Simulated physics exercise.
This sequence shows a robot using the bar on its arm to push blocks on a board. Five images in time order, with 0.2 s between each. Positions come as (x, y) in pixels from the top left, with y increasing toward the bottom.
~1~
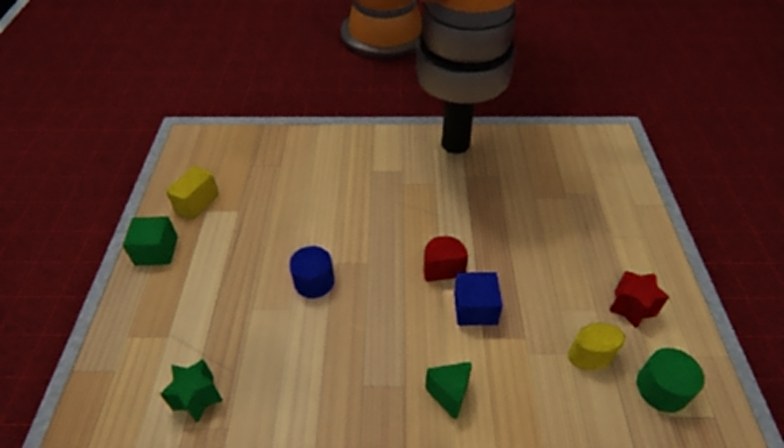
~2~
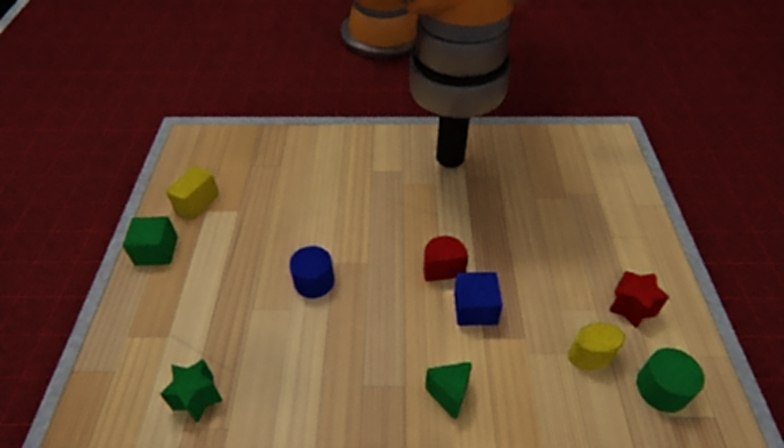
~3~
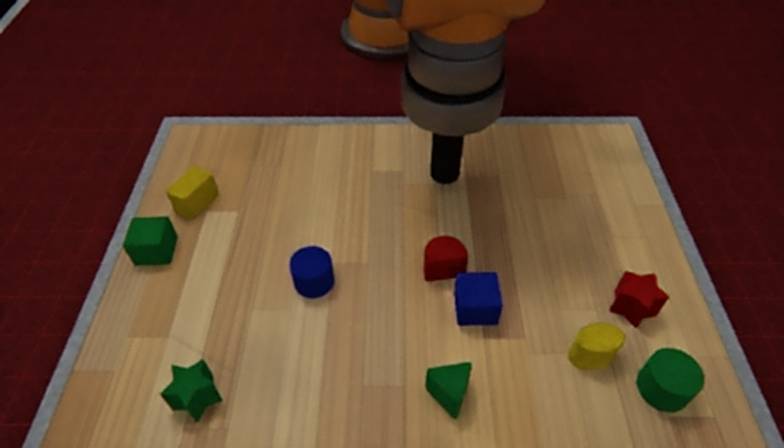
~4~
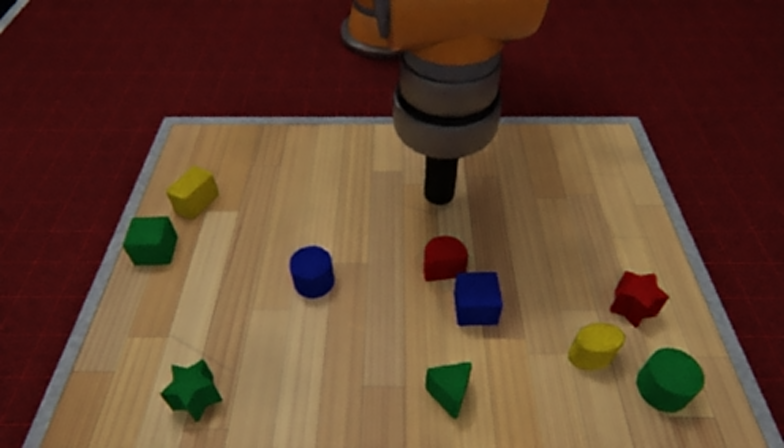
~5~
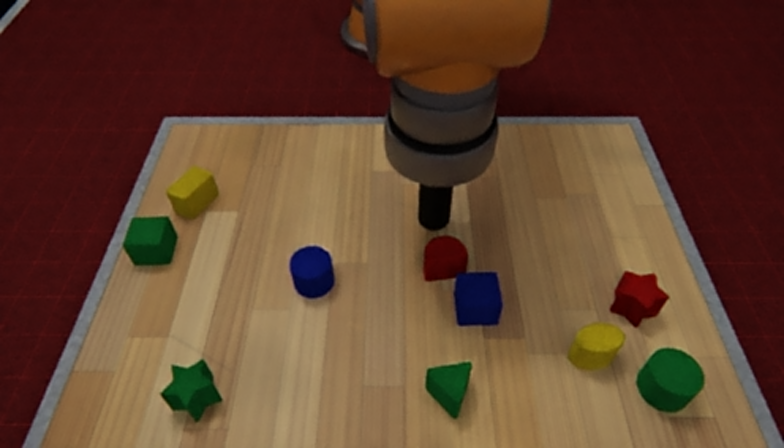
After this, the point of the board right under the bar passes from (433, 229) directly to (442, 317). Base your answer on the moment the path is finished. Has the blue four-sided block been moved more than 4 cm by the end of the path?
Yes, it checks out.
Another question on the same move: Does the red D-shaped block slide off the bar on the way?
No, I don't think so.
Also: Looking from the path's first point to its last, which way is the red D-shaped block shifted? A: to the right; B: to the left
It's B.
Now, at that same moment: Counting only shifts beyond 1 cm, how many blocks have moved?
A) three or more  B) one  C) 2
C (2)
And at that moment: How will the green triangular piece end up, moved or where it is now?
It gets no push and keeps its place.
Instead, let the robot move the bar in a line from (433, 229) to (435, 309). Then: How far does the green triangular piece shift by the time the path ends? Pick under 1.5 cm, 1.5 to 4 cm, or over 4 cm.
My prediction: Under 1.5 cm.
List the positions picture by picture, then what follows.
Tip of the bar (455, 145), middles of tops, red D-shaped block (445, 248), green triangular piece (452, 378), blue four-sided block (479, 289), in the first frame.
Bar (450, 158), nothing pushed, in the second frame.
Bar (445, 174), nothing pushed, in the third frame.
Bar (439, 194), nothing pushed, in the fourth frame.
Bar (434, 219), red D-shaped block (445, 248), green triangular piece (452, 378), blue four-sided block (479, 289), in the fifth frame.
On the path given first. One third of the way, bar (436, 246); red D-shaped block (450, 262).
Two thirds of the way, bar (439, 276); red D-shaped block (457, 293), turned 20° anticlockwise; blue four-sided block (496, 311), turned 30° anticlockwise.
At the end, bar (443, 308); red D-shaped block (469, 324), turned 50° anticlockwise; green triangular piece unmoved; blue four-sided block (514, 327), turned 55° anticlockwise.
